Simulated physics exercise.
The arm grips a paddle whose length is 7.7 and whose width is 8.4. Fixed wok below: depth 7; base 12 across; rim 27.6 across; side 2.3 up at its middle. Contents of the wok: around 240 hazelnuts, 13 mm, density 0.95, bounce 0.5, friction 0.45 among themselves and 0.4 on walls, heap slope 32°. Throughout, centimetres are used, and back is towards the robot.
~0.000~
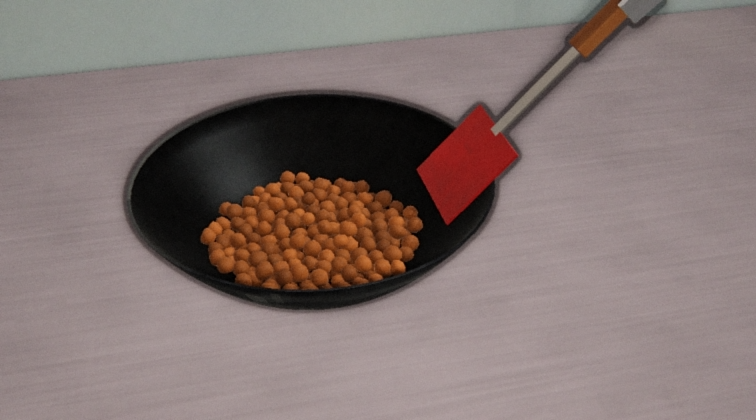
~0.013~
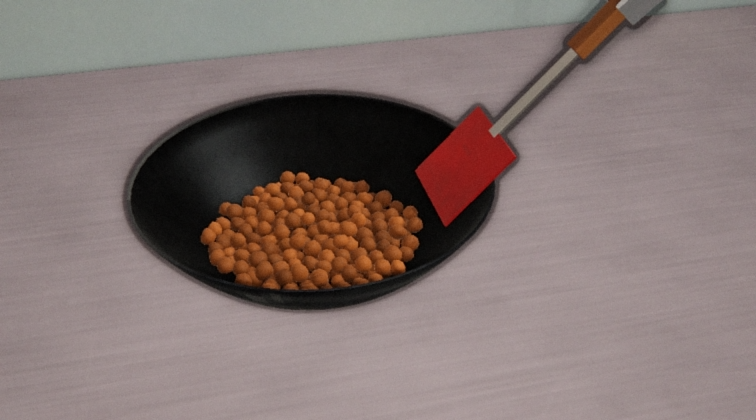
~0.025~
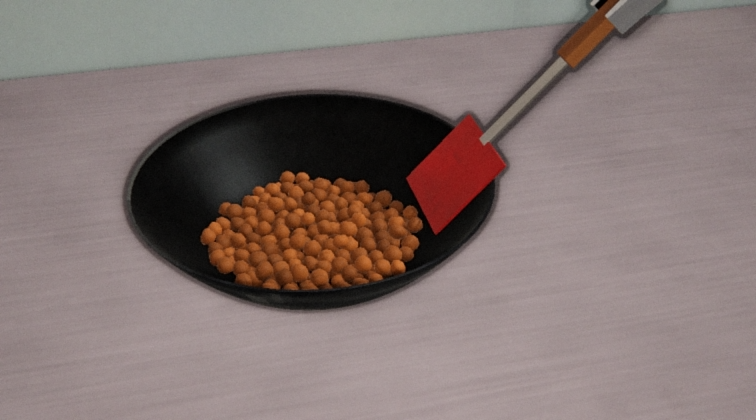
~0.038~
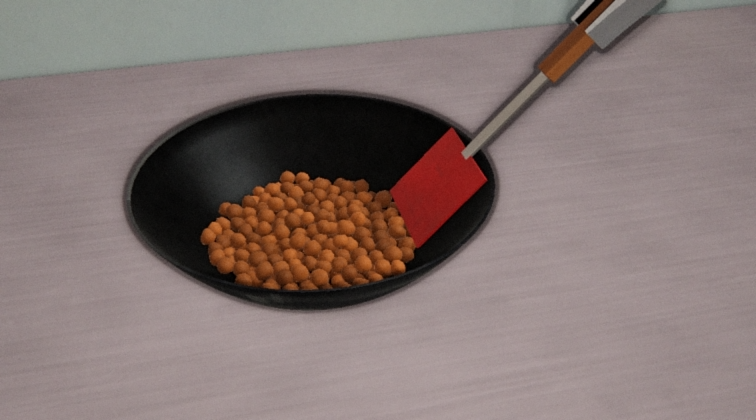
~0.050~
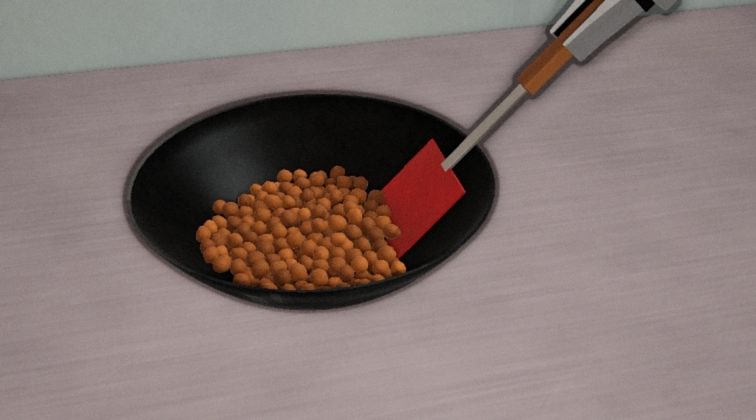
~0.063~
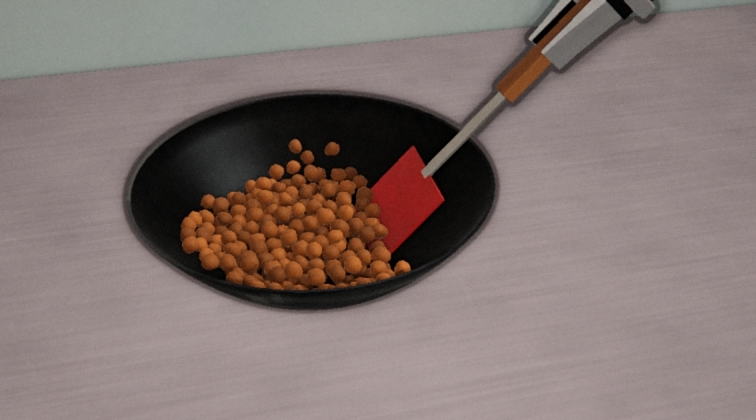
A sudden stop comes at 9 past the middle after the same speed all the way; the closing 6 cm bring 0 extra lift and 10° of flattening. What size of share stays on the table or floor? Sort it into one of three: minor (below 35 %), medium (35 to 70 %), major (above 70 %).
Medium, 35 to 70 %.
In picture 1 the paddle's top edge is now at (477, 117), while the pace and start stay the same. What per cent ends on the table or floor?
Around 50 percent ends up on the table or floor.
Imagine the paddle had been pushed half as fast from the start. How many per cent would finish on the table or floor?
10 per cent, about.
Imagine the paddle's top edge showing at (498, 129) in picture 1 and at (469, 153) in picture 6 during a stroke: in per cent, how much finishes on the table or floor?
Around 10 per cent finishes there.
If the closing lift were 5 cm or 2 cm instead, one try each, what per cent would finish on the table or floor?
I'd say close to 35 percent for the first and close to 50 percent for the second.
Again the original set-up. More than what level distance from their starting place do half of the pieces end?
Somewhere around 13 centimetres, I'd say.
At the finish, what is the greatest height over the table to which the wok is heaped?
It reaches roughly 6.0 cm.
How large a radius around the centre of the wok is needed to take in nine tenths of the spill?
About 55 cm from the centre.
After 0.09 s, sloping 46°, highest piece 9 above the table; 236 in the wok, 1 on the blade or in flight.
After 0.13 s, sloping 44°, highest piece 14 above the table; 232 in the wok, 5 on the blade or in flight.
After 0.34 s, sloping 36°, highest piece 19 above the table; 124 in the wok, 20 on the table or floor, 93 on the blade or in flight.
After 1.39 s, sloping 36°, highest piece 6 above the table; 124 in the wok, 113 on the table or floor.
At rest, 124 in the wok, 113 on the table or floor. That is 48 % on the table or floor.
